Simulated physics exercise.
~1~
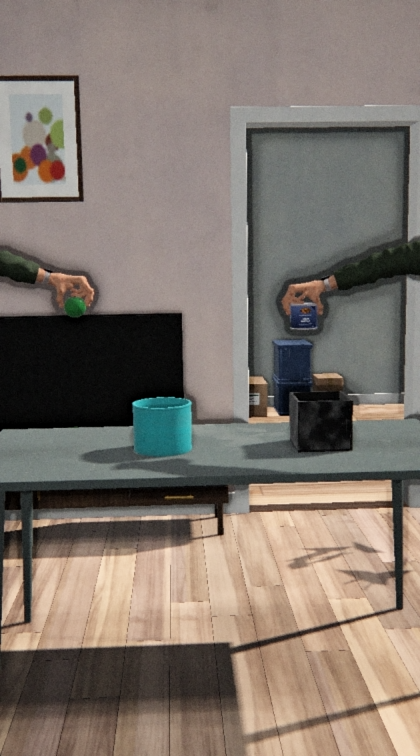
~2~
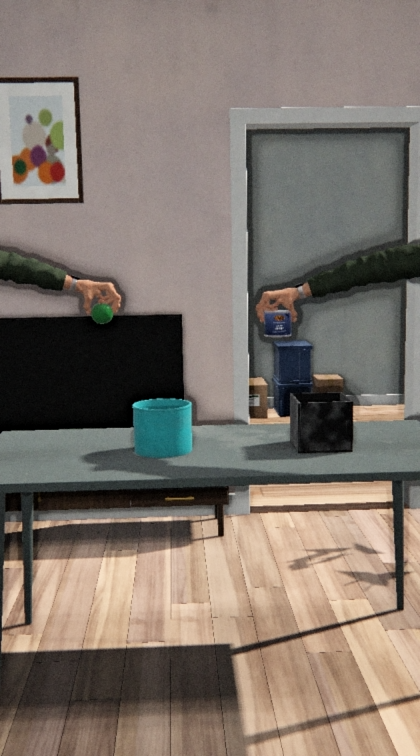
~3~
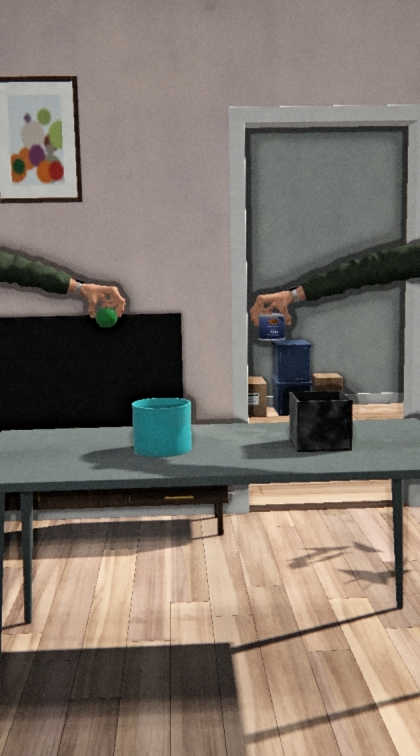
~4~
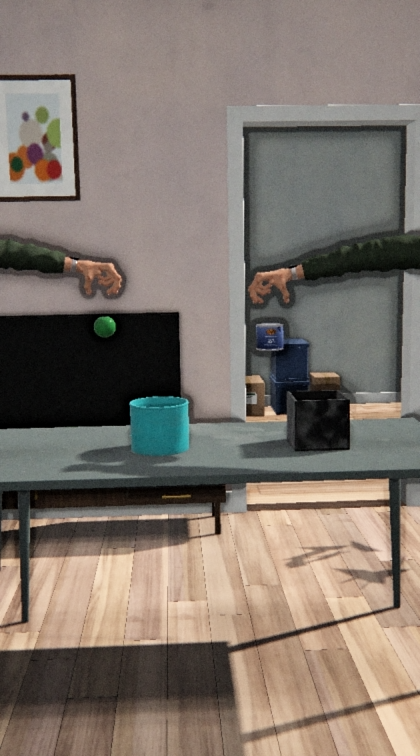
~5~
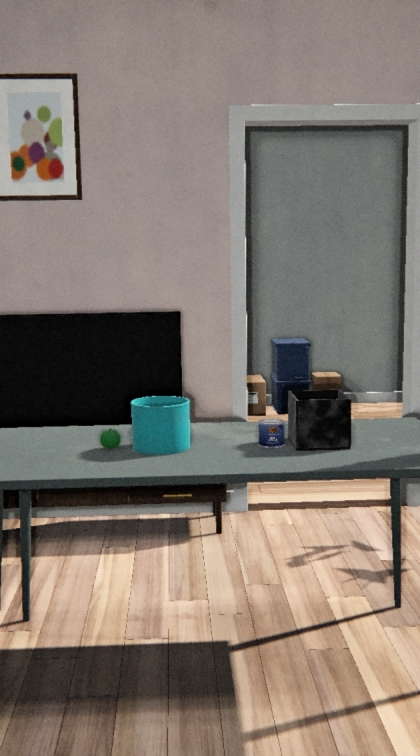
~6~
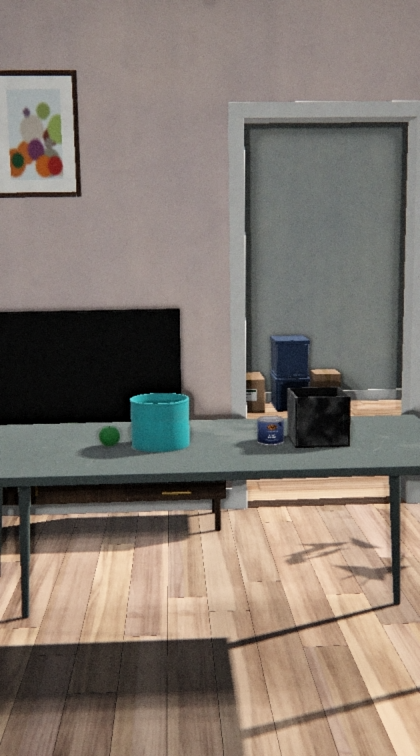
Two hands held a green apple and a small blue tin above a table, moved them inward, then let go and drew away; the apple landed left of the turquoise bin and the tin landed left of the black basket, both outside.
